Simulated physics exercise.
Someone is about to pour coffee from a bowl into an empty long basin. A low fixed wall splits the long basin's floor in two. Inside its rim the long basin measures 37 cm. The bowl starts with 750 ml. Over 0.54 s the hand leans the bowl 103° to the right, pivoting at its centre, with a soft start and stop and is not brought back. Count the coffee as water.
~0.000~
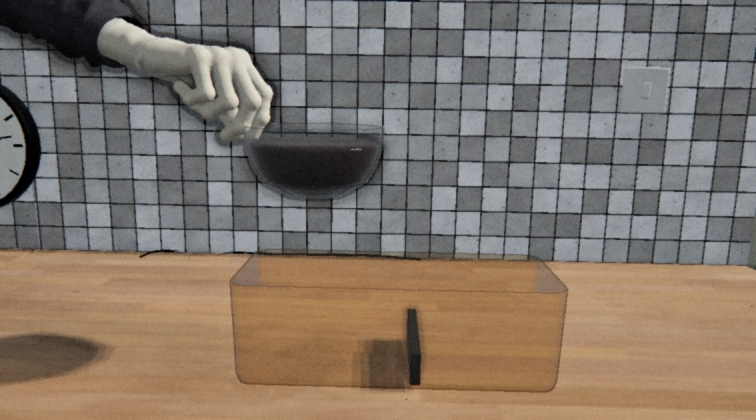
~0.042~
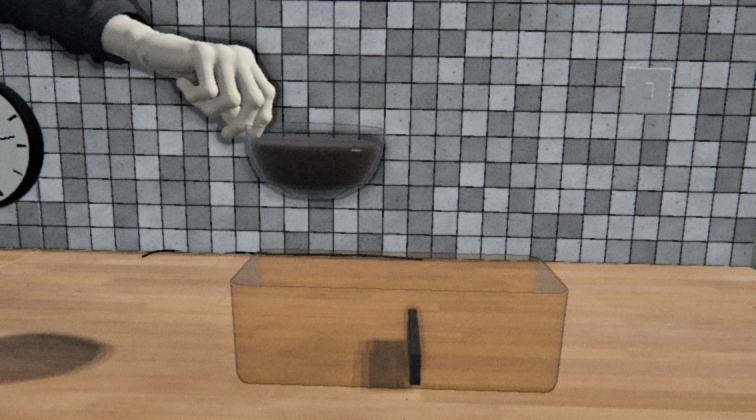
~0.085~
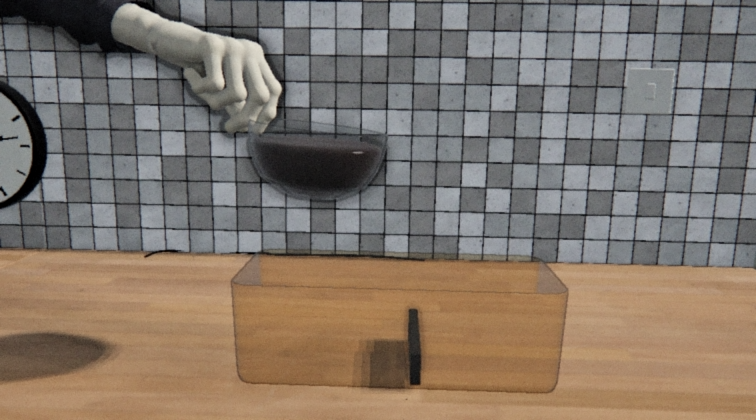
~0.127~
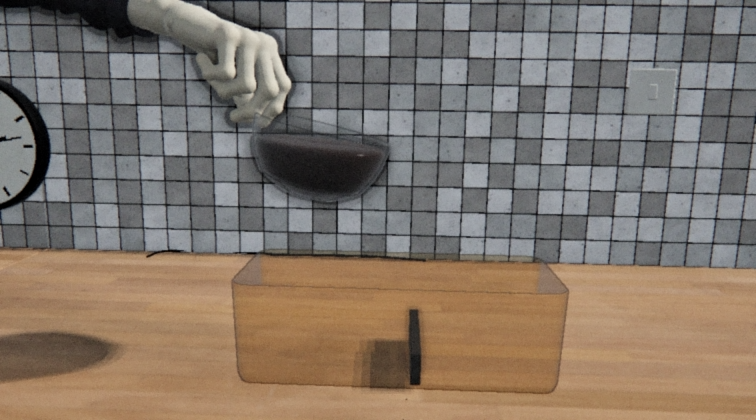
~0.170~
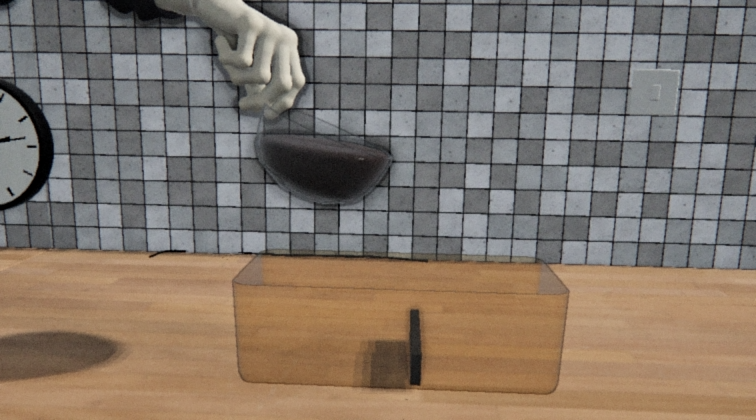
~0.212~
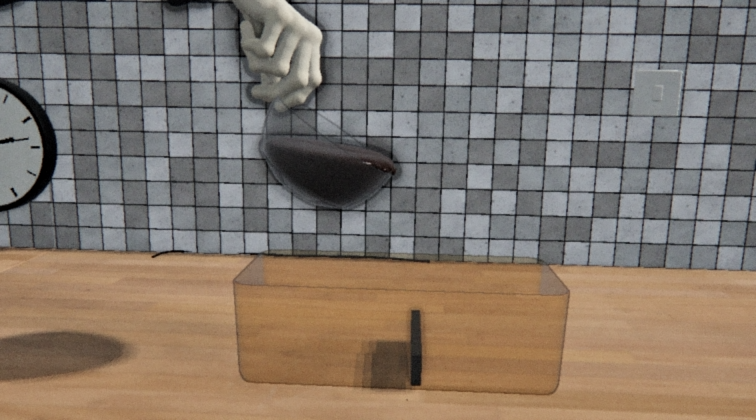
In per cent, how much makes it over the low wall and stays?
The far part has some 49 per cent.
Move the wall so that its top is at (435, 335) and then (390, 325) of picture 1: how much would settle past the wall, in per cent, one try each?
First 30, then 70 per cent.
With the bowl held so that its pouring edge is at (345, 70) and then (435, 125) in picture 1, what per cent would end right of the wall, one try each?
First 25, then 80 per cent.
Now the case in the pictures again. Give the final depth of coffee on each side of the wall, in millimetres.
Some 12 mm on the left and 16 mm on the right.
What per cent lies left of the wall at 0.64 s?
About 40 per cent.
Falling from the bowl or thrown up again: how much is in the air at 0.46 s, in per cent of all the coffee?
Some 38 per cent.
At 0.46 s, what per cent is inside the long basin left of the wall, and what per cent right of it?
Left about 10, right about 36.
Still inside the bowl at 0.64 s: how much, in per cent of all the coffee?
About 1 per cent.
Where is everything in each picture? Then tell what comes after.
In the first frame, it leans 0°; its right rim is at (383, 130); the coffee meets the walls at (251, 142) and (379, 144); the long basin's rim runs from (244, 267) to (552, 274); the wall's top is at (414, 330).
In the second frame, it leans 2°; its right rim is at (384, 132); the coffee meets the walls at (252, 141) and (380, 145).
In the third frame, it leans 6°; its right rim is at (387, 138); the coffee meets the walls at (255, 139) and (383, 148).
In the fourth frame, it leans 13°; its right rim is at (389, 147); the coffee meets the walls at (259, 136) and (385, 151).
In the fifth frame, it leans 23°; its right rim is at (391, 160); the coffee meets the walls at (263, 137) and (390, 155).
In the sixth frame, it leans 34°; its right rim is at (390, 175); the coffee meets the walls at (267, 140) and (388, 166); 3 per cent is over the edge.
By 0.46 s the tilt is 98° and 15 per cent is still to pour, 10 is left of the wall and 36 right of it.
By 0.64 s the tilt is 103° and 1 per cent is still to pour, 40 is left of the wall and 52 right of it.
By 0.83 s the tilt is 103° and 0 per cent is still to pour, 46 is left of the wall and 50 right of it.
By 1.04 s the tilt is 103° and 0 per cent is still to pour, 48 is left of the wall and 49 right of it.
At rest 49 per cent lies left of the wall, 49 right of it and 2 outside.
